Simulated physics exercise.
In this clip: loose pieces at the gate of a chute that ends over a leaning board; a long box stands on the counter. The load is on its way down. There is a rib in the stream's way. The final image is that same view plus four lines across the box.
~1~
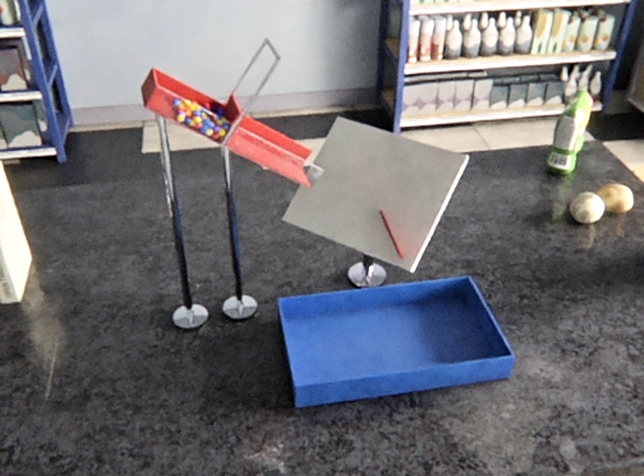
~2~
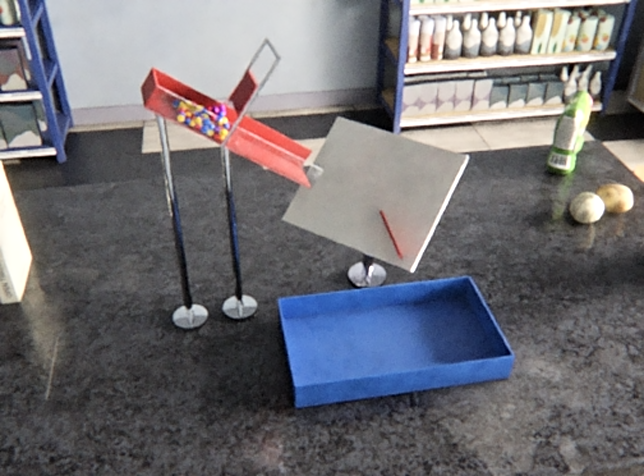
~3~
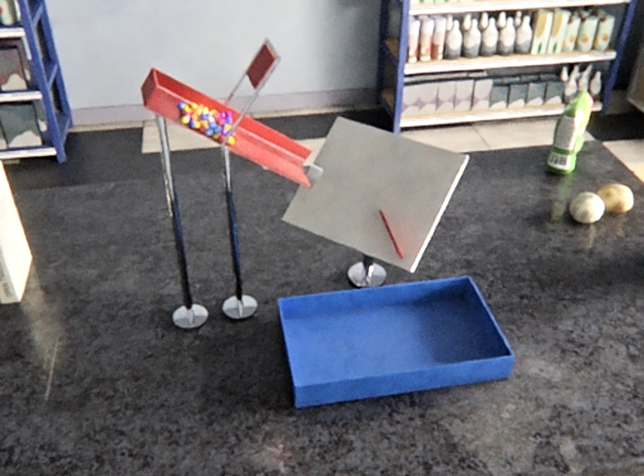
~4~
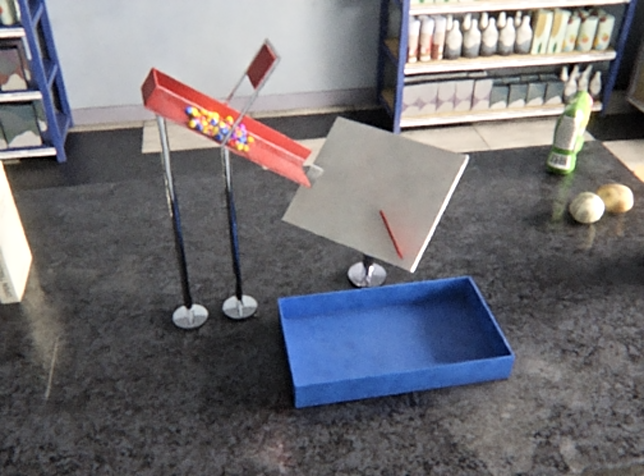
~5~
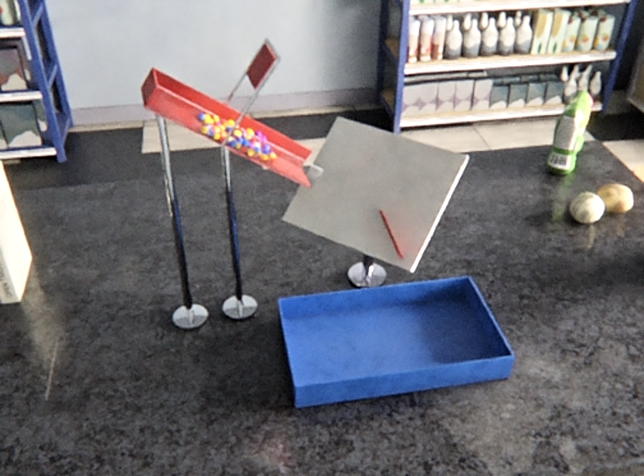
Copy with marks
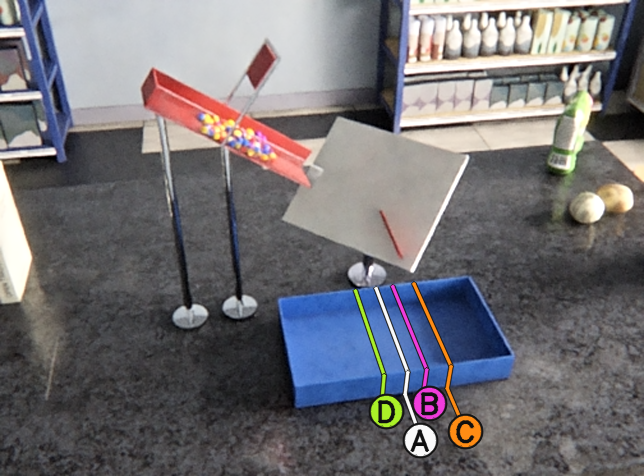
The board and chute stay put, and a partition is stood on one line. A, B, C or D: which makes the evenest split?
Best: D.
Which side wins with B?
The left side.
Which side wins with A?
Left.
On the marked copy, line A crosses the front rim at (407, 371); line B crosses the front rim at (426, 368); line C crosses the front rim at (450, 365); line D crosses the front rim at (383, 374).
With A, of what is caught, the bulk on the left of the divider, close to a quarter on the right.
With B, of what is caught, the bulk on the left of the divider, a small share on the right.
With C, of what is caught, all but a few on the left of the divider, a small share on the right.
With D, of what is caught, close to two thirds on the left of the divider, close to a third on the right.
